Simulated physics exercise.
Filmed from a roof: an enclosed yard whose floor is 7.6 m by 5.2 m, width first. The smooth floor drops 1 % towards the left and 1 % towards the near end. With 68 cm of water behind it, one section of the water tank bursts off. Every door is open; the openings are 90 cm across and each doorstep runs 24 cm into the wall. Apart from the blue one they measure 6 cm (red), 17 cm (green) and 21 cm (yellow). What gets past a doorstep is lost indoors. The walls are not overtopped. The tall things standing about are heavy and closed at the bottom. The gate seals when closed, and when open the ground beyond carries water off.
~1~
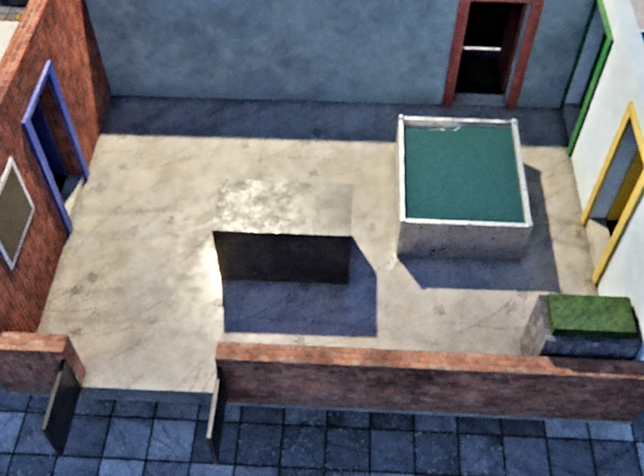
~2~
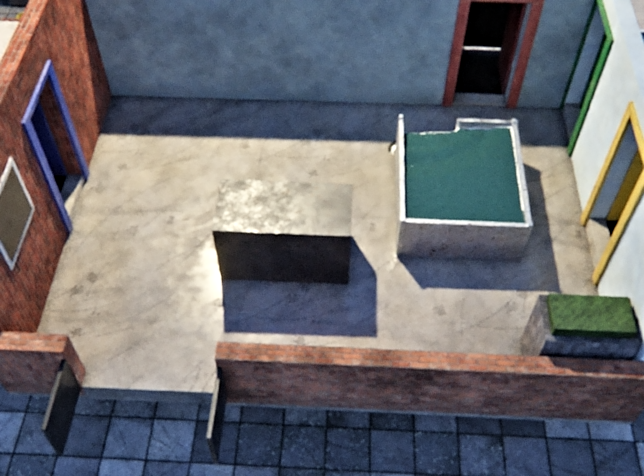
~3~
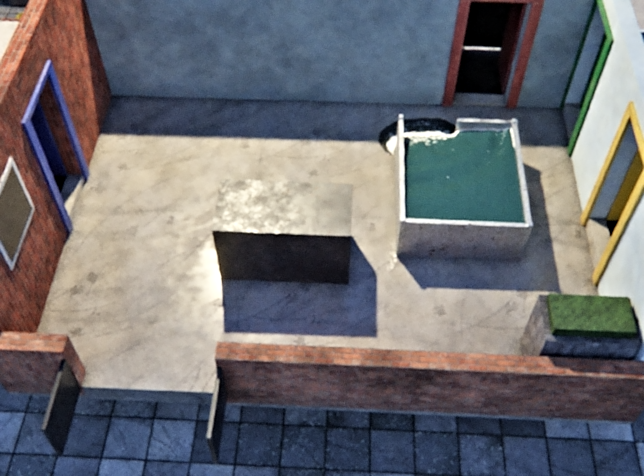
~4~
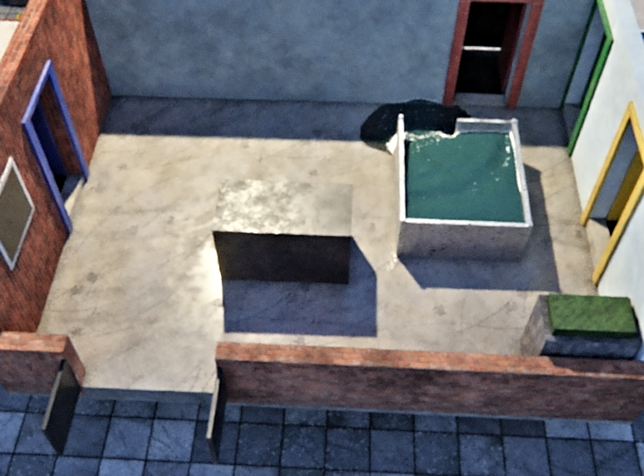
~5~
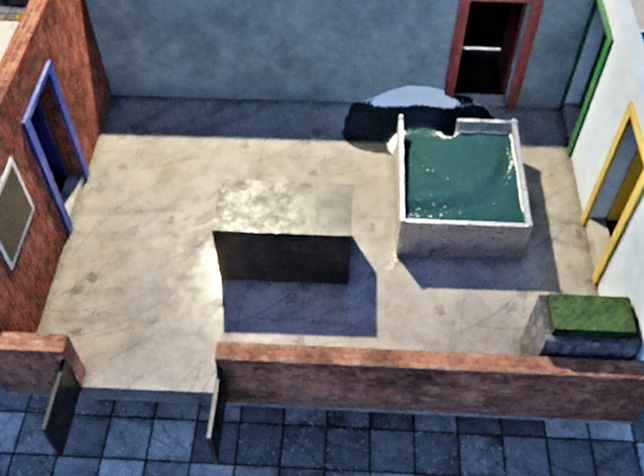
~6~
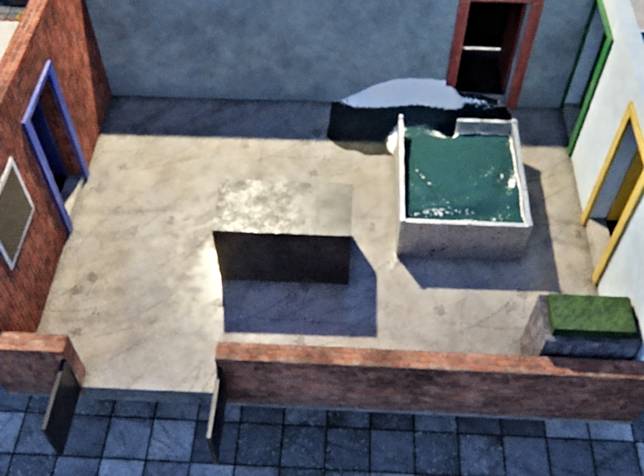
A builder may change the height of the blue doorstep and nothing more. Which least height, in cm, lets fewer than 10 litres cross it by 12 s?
About 9.5 cm.
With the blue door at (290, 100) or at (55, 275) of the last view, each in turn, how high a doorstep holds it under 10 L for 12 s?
Roughly 6.5 and 6.0 cm.
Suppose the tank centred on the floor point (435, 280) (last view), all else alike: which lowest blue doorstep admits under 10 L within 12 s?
About 7.5 cm.
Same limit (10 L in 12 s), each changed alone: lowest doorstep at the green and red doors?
Roughly 20 cm at green and 22 cm at red.
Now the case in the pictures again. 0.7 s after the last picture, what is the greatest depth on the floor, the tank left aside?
Up to some 46 cm.
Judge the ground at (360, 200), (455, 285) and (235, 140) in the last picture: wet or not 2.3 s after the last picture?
In that order: Still dry, still dry, wet.
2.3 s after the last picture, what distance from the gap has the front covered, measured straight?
Some 5.6 m out.
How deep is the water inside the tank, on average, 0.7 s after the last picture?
About 47 cm.
Then, 0.7 s after the last picture water covers 10 % of the floor, deepest (46 cm) near (409, 110); it has not reached the blue door.
Then, 2.3 s after the last picture water covers 45 % of the floor, deepest (28 cm) near (409, 110); 11 cm at the blue door, 0 litres in over its 15 cm doorstep.
Then, 11.3 s after the last picture water covers 90 % of the floor, deepest (13 cm) near (27, 367); 5 cm at the blue door, 0 litres in over its 15 cm doorstep.
At the blue door as built, the water peaked near 14 cm, 2.5 s after the last picture.
With a doorstep of 8 cm, 18 litres would have come in within the 12 s; with 11 cm, 4 litres. So under 10 litres takes about 9.5 cm.
